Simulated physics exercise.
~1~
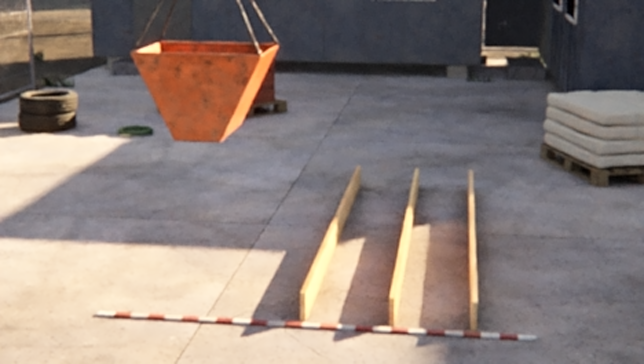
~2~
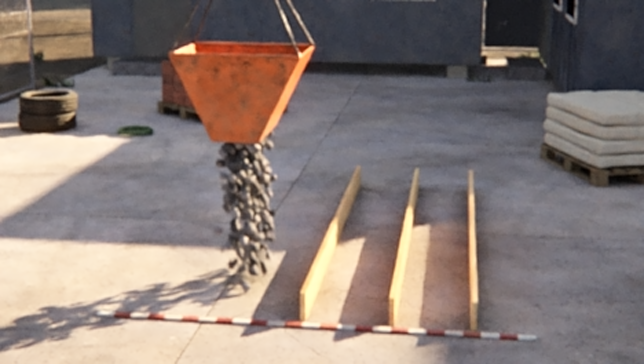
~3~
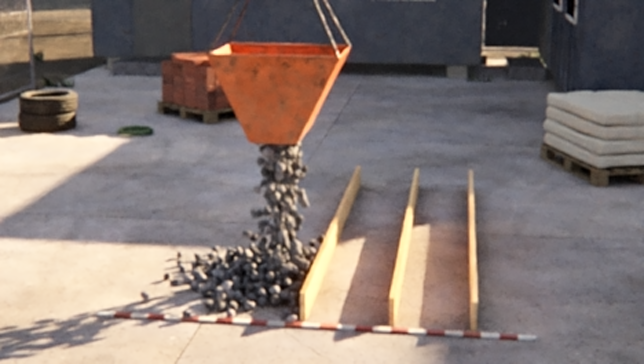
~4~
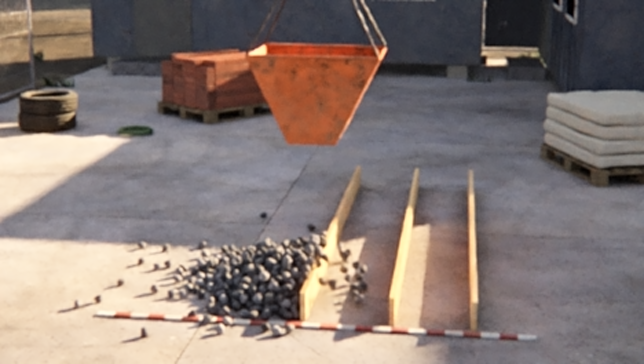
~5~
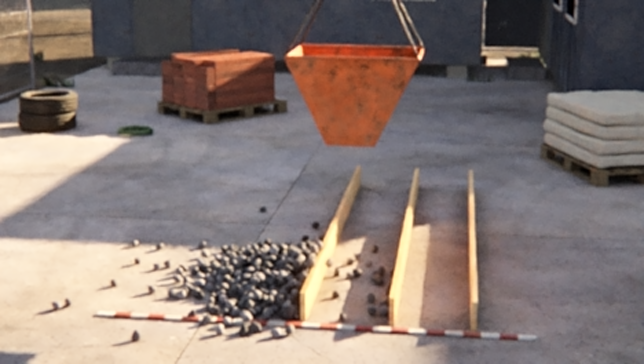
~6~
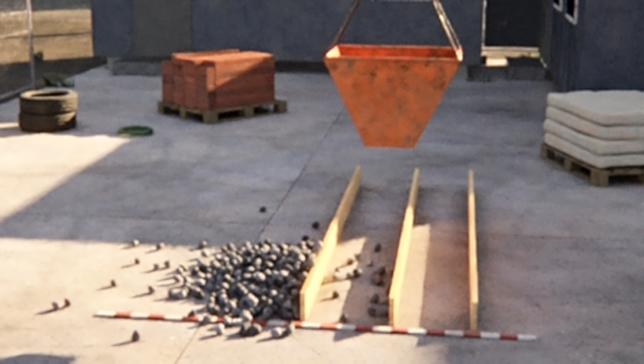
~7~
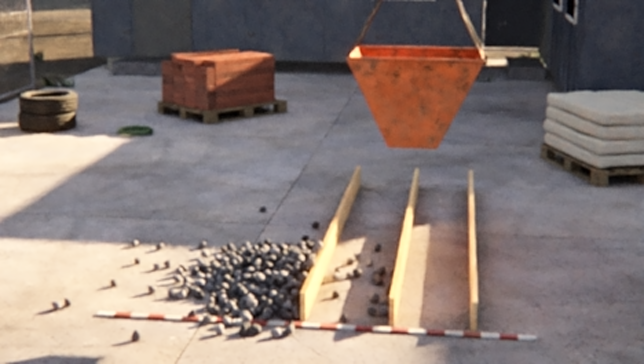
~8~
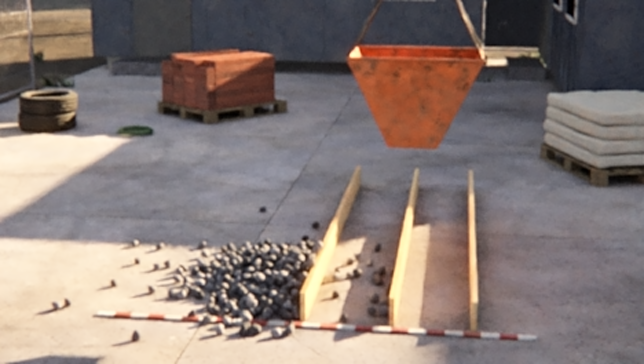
In a paved yard, a moving orange skip drops stones mostly left of the planks.
